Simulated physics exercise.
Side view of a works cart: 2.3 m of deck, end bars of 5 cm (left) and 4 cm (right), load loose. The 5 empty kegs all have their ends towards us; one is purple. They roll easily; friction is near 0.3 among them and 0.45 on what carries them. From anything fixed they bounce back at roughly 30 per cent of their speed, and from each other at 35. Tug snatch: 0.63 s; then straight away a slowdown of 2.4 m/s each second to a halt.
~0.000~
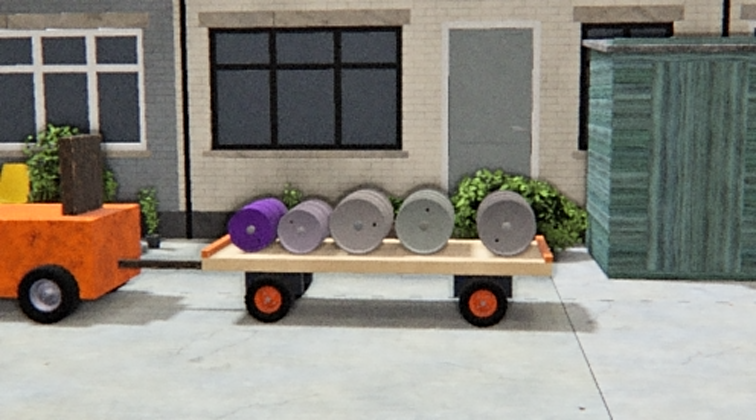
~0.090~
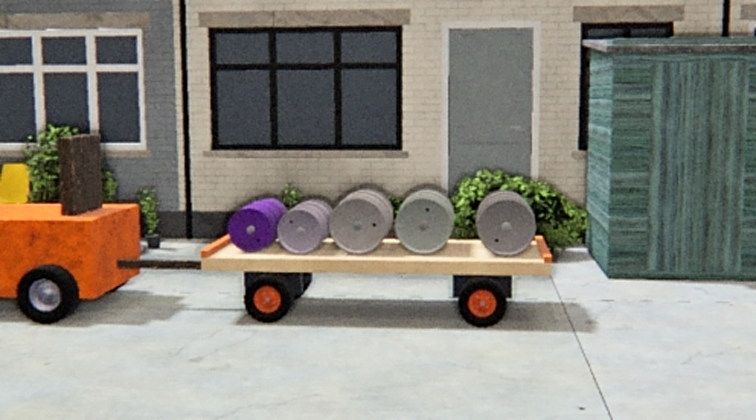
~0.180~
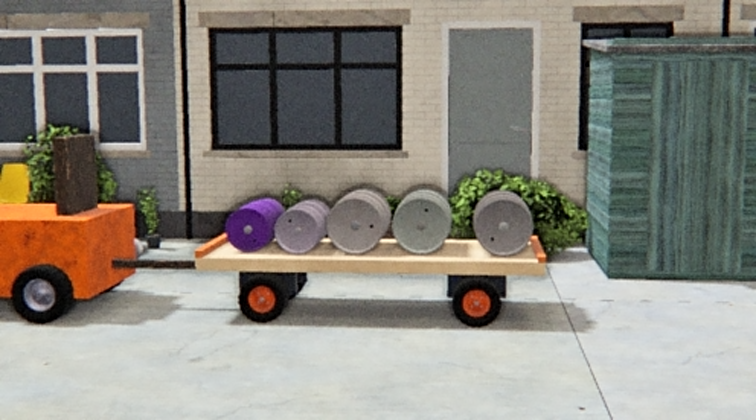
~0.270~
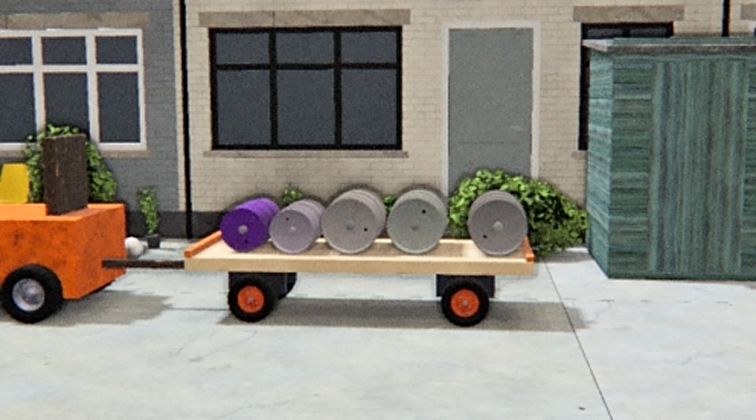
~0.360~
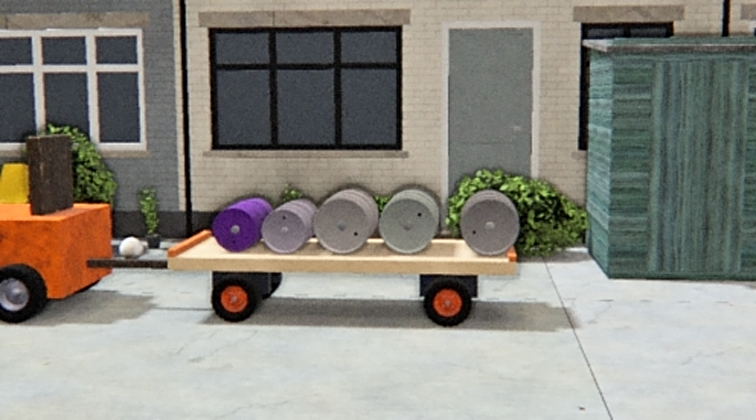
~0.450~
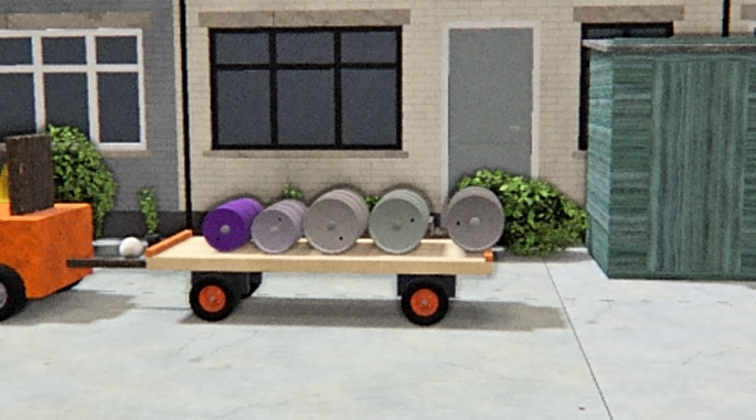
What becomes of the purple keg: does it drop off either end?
Safe.
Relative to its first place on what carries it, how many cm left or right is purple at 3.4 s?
Purple: 20 to the right.
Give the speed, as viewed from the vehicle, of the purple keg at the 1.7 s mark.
I'd put it near 0.4 m/s.
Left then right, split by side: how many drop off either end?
Tally: Left 0 / right 2.
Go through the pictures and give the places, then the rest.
Purple (249, 231); left bar at (205, 254); cart at rest; 5 of the 5 make up the bottom layer on the deck, in the first picture.
Purple (249, 231); left bar at (204, 254); cart moving left at 0.2 m/s, in the second picture.
Purple (246, 231); left bar at (198, 254); cart moving left at 0.7 m/s, in the third picture.
Purple (241, 231); left bar at (187, 254); cart moving left at 1.1 m/s, in the fourth picture.
Purple (233, 231); left bar at (171, 254); cart moving left at 1.5 m/s, in the fifth picture.
Purple (223, 231); left bar at (149, 254); cart moving left at 1.9 m/s, in the sixth picture.
By 1.7 s, purple is on the deck, 80 cm from the right bar, rolling left along the cart; 2 gone from the cart.
By 3.4 s, purple is on the deck, 45 cm from the left bar, rolling left along the cart; 2 gone from the cart.
Finally (5.3 s), purple is on the deck, 15 cm from the left bar; 2 gone from the cart.
